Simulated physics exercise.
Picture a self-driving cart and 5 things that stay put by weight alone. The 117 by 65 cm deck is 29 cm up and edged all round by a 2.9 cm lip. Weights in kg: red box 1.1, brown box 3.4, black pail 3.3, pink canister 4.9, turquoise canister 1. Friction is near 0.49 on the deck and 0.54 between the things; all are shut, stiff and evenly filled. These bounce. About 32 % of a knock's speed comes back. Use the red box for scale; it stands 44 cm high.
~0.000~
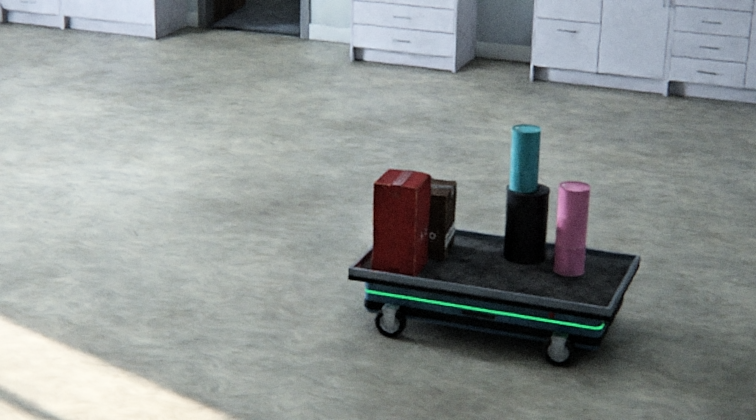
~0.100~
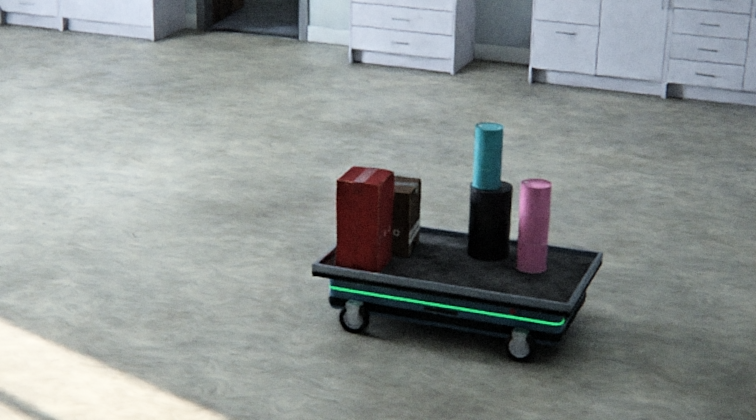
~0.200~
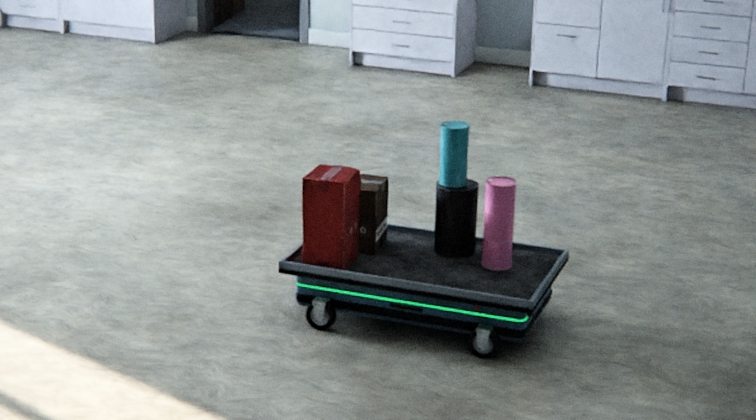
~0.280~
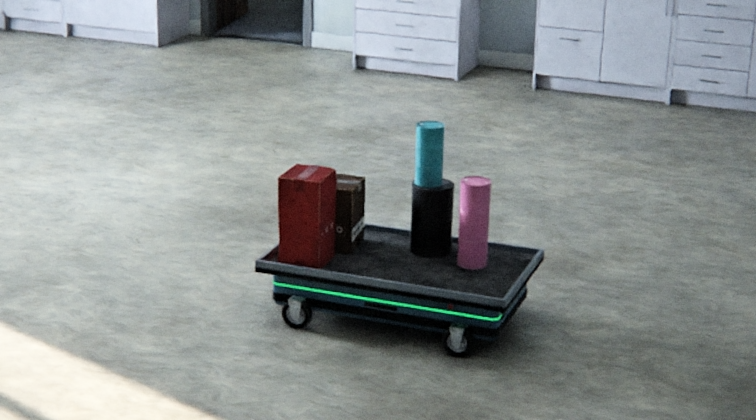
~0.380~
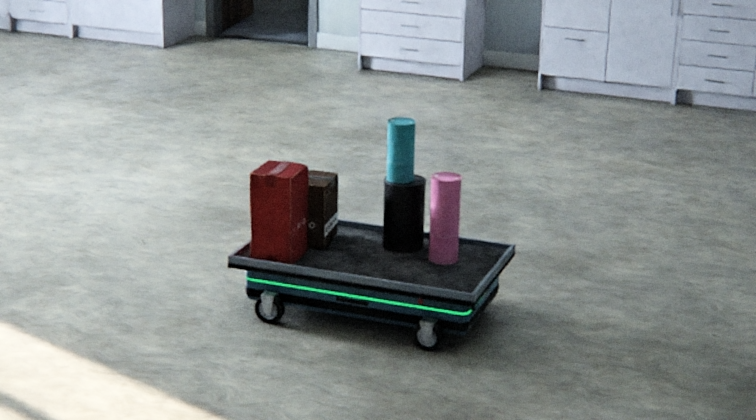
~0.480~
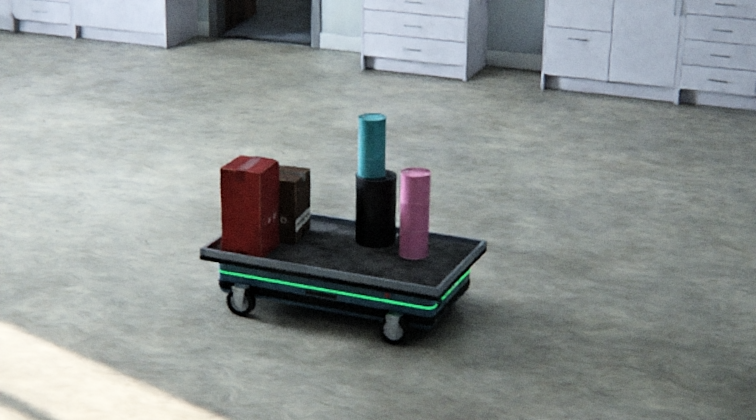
A flat cart with a raised rim rolled steadily leftward across a grey floor, carrying a red box, a brown box, a pink canister and a black pail with a turquoise canister stacked on top.
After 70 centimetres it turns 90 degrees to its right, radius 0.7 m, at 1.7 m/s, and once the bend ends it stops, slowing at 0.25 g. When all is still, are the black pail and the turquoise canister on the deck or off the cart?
My prediction: The black pail is going to remain aboard. The turquoise canister is going to exit the deck.
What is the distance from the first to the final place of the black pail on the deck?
The shift is close to 34 cm.
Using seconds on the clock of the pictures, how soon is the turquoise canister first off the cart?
Time: Roughly 1.0 s.
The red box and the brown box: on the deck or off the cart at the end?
The red box is not kept in bounds, the brown box is kept in bounds.
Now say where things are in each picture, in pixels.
In the first frame, cart 0 cm along; black pail (526, 223); turquoise canister (525, 159).
In the second frame, cart 17 cm along; pink canister (534, 226); red box (365, 220).
In the third frame, cart 34 cm along; brown box (358, 213); pink canister (499, 223).
In the fourth frame, cart 48 cm along; red box (307, 217); brown box (335, 212).
In the fifth frame, cart 65 cm along; pink canister (445, 218); red box (279, 213).
In the sixth frame, cart 82 cm along; black pail (376, 208); turquoise canister (372, 146).
After 0.88 s, cart 150 cm along, turned 53°; turquoise canister leaning 42° near (275, 133); black pail leaning 43° near (315, 167); red box leaning 20°.
After 1.28 s, cart 217 cm along, turned 90°; turquoise canister now off the cart; black pail on its side near (349, 146); pink canister on its side.
After 1.88 s, cart 269 cm along, turned 90°; red box now off the cart; black pail on its side near (383, 121); pink canister on its side.
At rest (4.7 s), off the cart, red box and turquoise canister; tipped over on the deck, black pail and pink canister; not toppled but over 10 cm from the start, brown box. In the last view, black pail near (384, 121), turquoise canister near (141, 186).
